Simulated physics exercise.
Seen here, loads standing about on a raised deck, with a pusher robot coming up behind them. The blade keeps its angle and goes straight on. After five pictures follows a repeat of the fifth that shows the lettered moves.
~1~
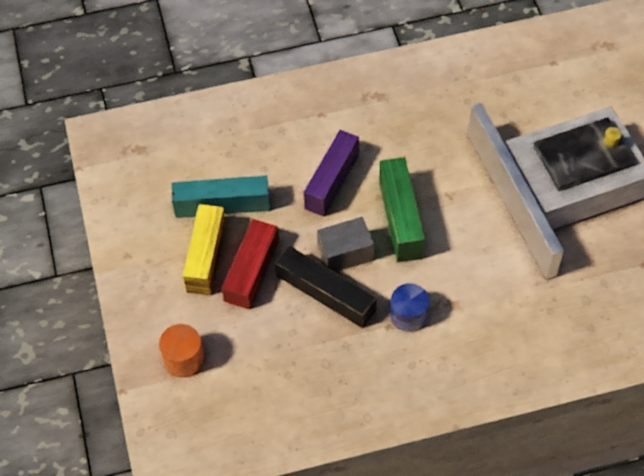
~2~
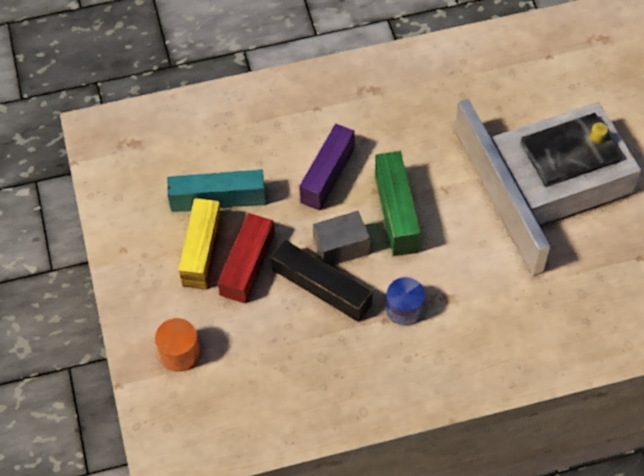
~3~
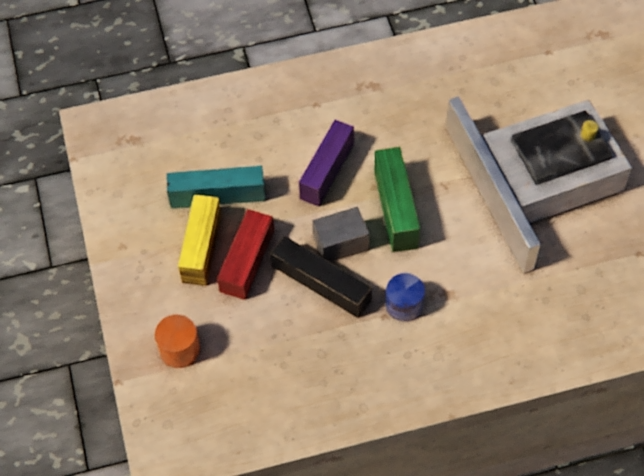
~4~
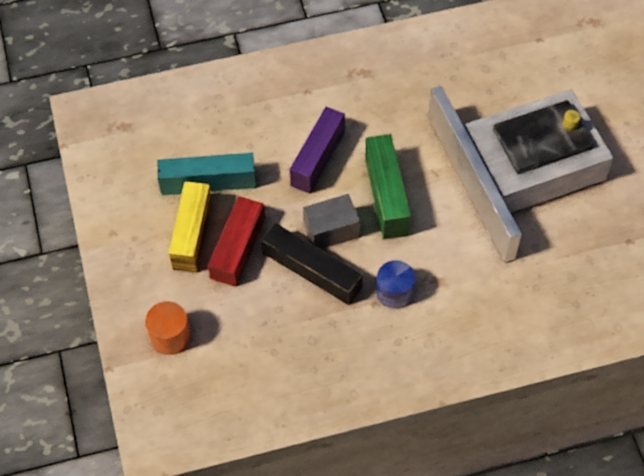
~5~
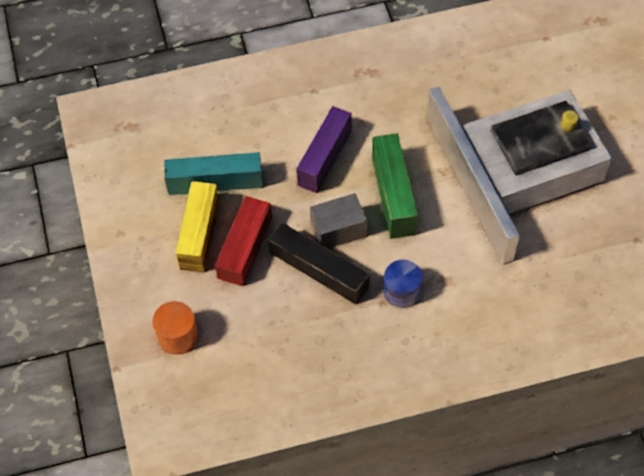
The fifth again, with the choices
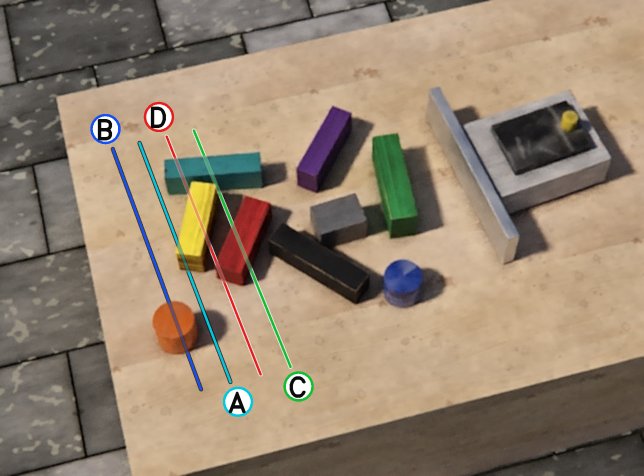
A grey pusher robot with a broad upright blade stands at the right of a pale raised deck above grey paving, seen from high up at a slant. Left of it lie teal, yellow, red, purple, green and black sticks around a grey block, with a blue canister near the black stick and an orange one at lower left. The robot creeps left towards the still loads, then barely moves, as the camera shifts slightly.
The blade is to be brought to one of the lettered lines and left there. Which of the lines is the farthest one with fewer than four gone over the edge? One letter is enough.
B.
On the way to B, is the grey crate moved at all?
Yes.
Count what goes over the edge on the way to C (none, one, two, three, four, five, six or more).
The count is none.
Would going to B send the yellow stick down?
Yes.
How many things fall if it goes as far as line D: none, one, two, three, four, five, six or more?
In all, none.
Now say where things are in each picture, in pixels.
Black stick (325, 287); blue canister (410, 308); green stick (401, 210), in the first picture.
Robot (565, 150); purple stick (328, 167), in the second picture.
Robot (555, 148); red stick (247, 254), in the third picture.
Robot (537, 138); orange canister (168, 328), in the fourth picture.
Robot (536, 138); black stick (319, 264); blue canister (403, 284); green stick (394, 186), in the fifth picture.
On the copy, A at (183, 256); B at (155, 263); C at (240, 243); D at (211, 249).
On B. First, robot (424, 165); blue canister (375, 294); purple stick (303, 148).
Then, robot (312, 191); orange canister (173, 332); turquoise bar (136, 166).
Finally, robot (221, 212); yellow stick over the edge; red stick over the edge; two fallen.
By contrast, A is within the limit but short; C is within the limit but short; D is within the limit but short.
